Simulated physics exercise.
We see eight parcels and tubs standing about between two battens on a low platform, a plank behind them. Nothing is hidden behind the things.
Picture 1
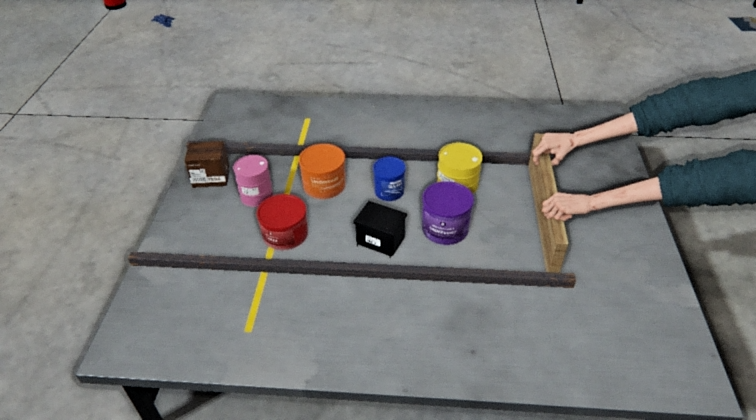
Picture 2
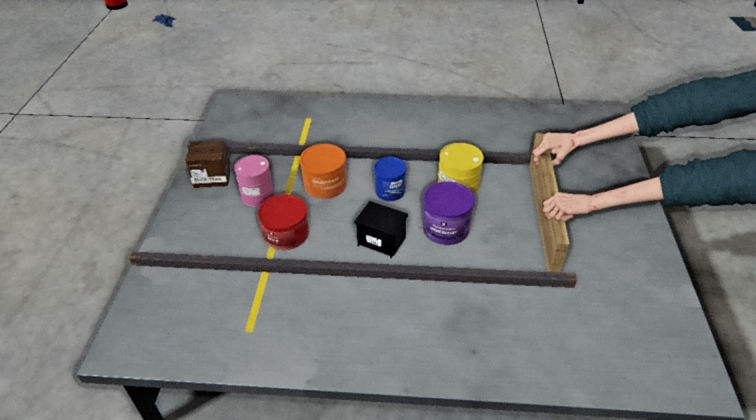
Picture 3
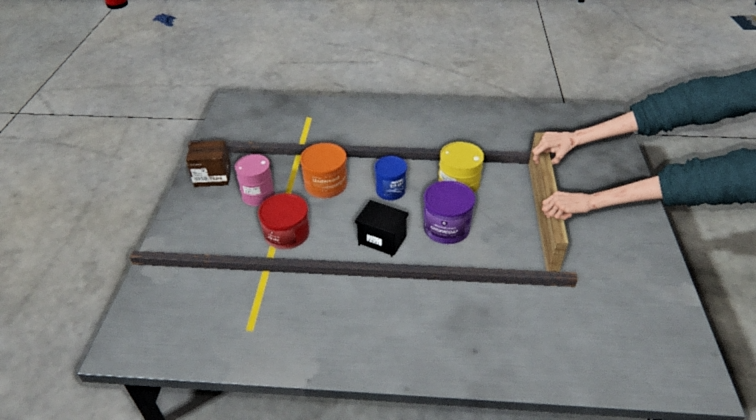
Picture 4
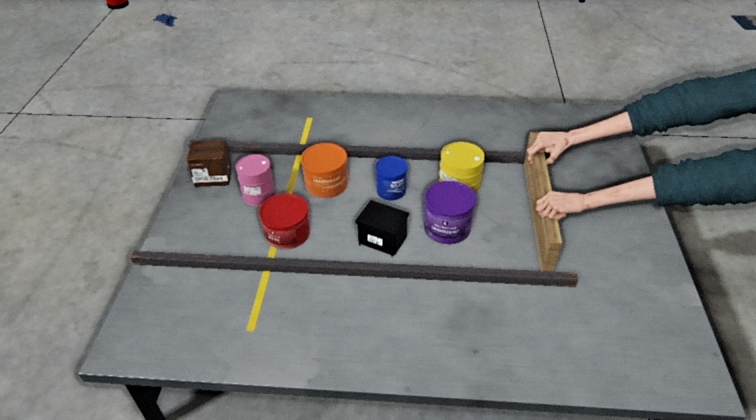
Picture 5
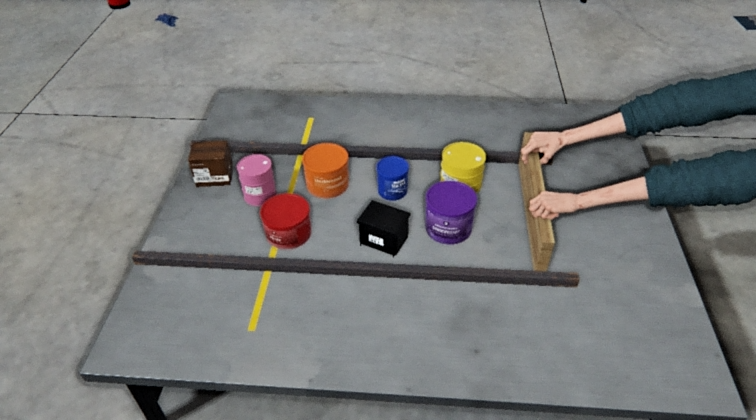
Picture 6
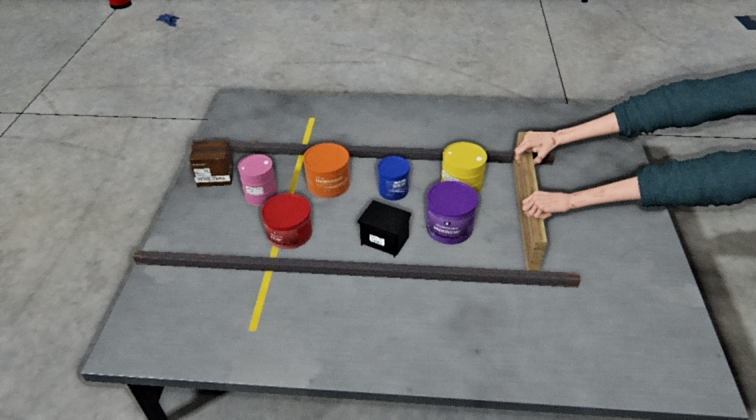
The footage shows eight boxes and tubs in various colours standing between two dark strips on a grey tabletop marked with a yellow line, while two hands at the right hold a wooden plank, then slide it slightly left.
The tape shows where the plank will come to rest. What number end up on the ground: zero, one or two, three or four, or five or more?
Outcome: The number that fall off is zero.
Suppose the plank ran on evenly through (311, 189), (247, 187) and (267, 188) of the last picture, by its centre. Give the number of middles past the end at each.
Place by place, 0, 1 and 0.
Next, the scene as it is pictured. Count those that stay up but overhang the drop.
The number is 0.
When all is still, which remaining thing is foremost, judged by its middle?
That is the brown parcel.
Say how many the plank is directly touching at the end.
In contact: 4.
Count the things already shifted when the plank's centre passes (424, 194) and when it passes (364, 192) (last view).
By then 4, and 5.
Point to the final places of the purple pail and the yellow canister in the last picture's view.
About (258, 203), and the other about (277, 154).
A little later, none off yet; brown parcel at rest near (213, 164); pink canister at rest near (258, 180); red pail at rest near (288, 222).
When it is over, the number that fall off is zero.
